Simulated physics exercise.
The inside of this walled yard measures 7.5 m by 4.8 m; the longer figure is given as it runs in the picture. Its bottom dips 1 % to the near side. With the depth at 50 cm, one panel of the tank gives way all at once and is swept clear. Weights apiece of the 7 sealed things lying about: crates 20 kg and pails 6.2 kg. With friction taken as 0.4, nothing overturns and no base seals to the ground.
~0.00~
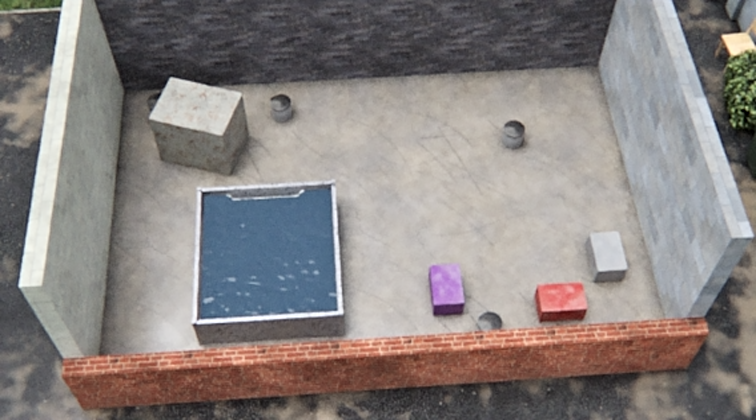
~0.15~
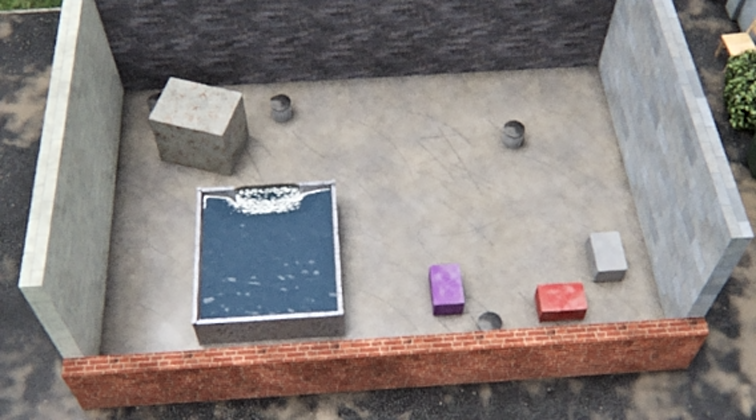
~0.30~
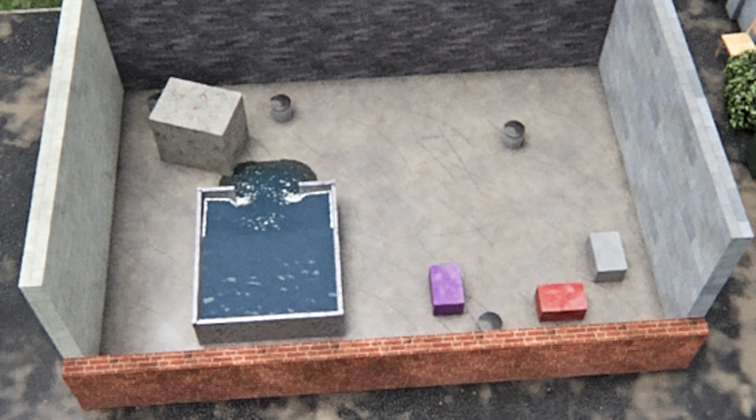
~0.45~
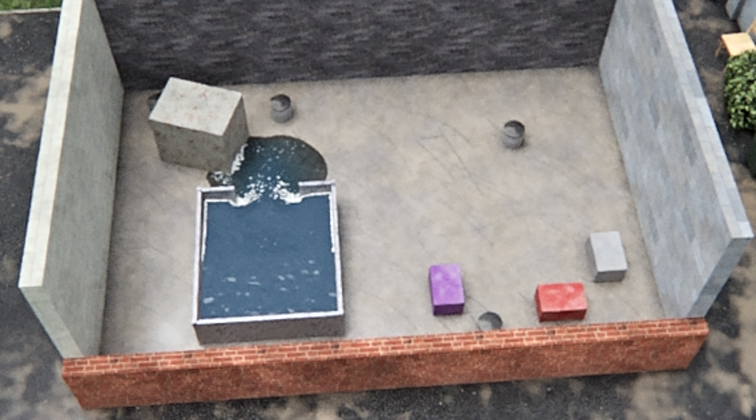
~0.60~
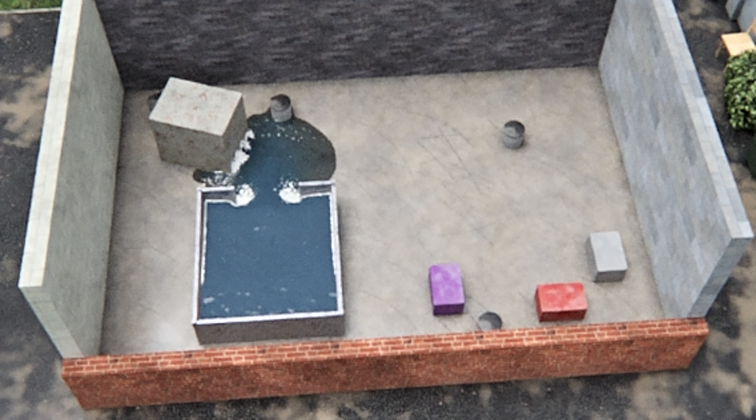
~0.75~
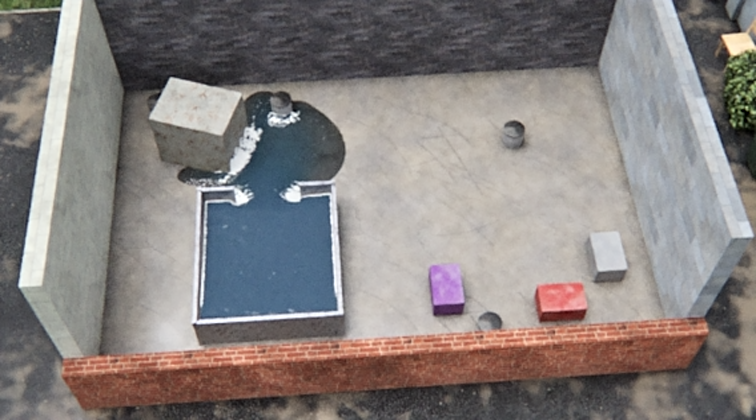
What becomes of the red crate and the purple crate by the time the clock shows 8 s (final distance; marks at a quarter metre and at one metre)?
As for distance, the red crate moves only negligibly and the purple crate moves only negligibly.
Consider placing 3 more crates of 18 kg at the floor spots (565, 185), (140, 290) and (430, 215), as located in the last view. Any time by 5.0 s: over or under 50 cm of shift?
Spot by spot, in turn: Falls short, falls short, falls short.
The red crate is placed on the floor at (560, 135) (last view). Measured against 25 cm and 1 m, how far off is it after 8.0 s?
Outcome: It is taken a long way.
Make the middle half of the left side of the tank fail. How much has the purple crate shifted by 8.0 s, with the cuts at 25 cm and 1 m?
My answer is that the purple crate remains put.
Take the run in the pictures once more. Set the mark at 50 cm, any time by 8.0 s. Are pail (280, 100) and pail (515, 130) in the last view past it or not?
The first topped the threshold, and the second topped the threshold.
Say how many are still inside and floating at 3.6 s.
Tally: 1 of them.
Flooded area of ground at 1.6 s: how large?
Roughly 10.0 m2.
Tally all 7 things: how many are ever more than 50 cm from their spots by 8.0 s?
Answer: 3.
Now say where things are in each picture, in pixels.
The red crate at (562, 296), on the bottom; the purple crate at (447, 284) rests on the ground; 3.4 m2 under water; 0 of 7 have shifted, in the first picture.
The red crate at (562, 296), on the bottom; the purple crate at (447, 284) rests on the ground; water covers 3.9 m2; 0 of 7 have shifted, in the second picture.
The red crate at (562, 296), on the bottom; the purple crate at (447, 284), on the bottom; water covers 4.5 m2; 0 of 7 have shifted, in the third picture.
The red crate at (562, 296), on the bottom; the purple crate at (447, 284) rests on the ground; water covers 5.1 m2; 0 of 7 have shifted, in the fourth picture.
The red crate at (562, 296), on the bottom; the purple crate at (447, 284), on the bottom; 5.6 m2 under water; 0 of 7 have shifted, in the fifth picture.
The red crate at (562, 296), on the bottom; the purple crate at (447, 284) rests on the ground; water covers 6.2 m2; 1 of 7 have shifted, in the sixth picture.
After 1.6 s the red crate is near (562, 296), 0.0 m from its start, aground; the purple crate is near (447, 284), 0.0 m from its start, aground; 1 afloat.
After 3.6 s the red crate is near (562, 296), 0.0 m from its start, aground; the purple crate is near (447, 284), 0.0 m from its start, aground; 1 afloat.
After 5.6 s the red crate is near (562, 296), 0.0 m from its start, aground; the purple crate is near (447, 284), 0.0 m from its start, aground; 1 afloat.
After 8.0 s the red crate is near (562, 296), 0.0 m from its start, aground; the purple crate is near (447, 284), 0.0 m from its start, aground; 0 afloat.
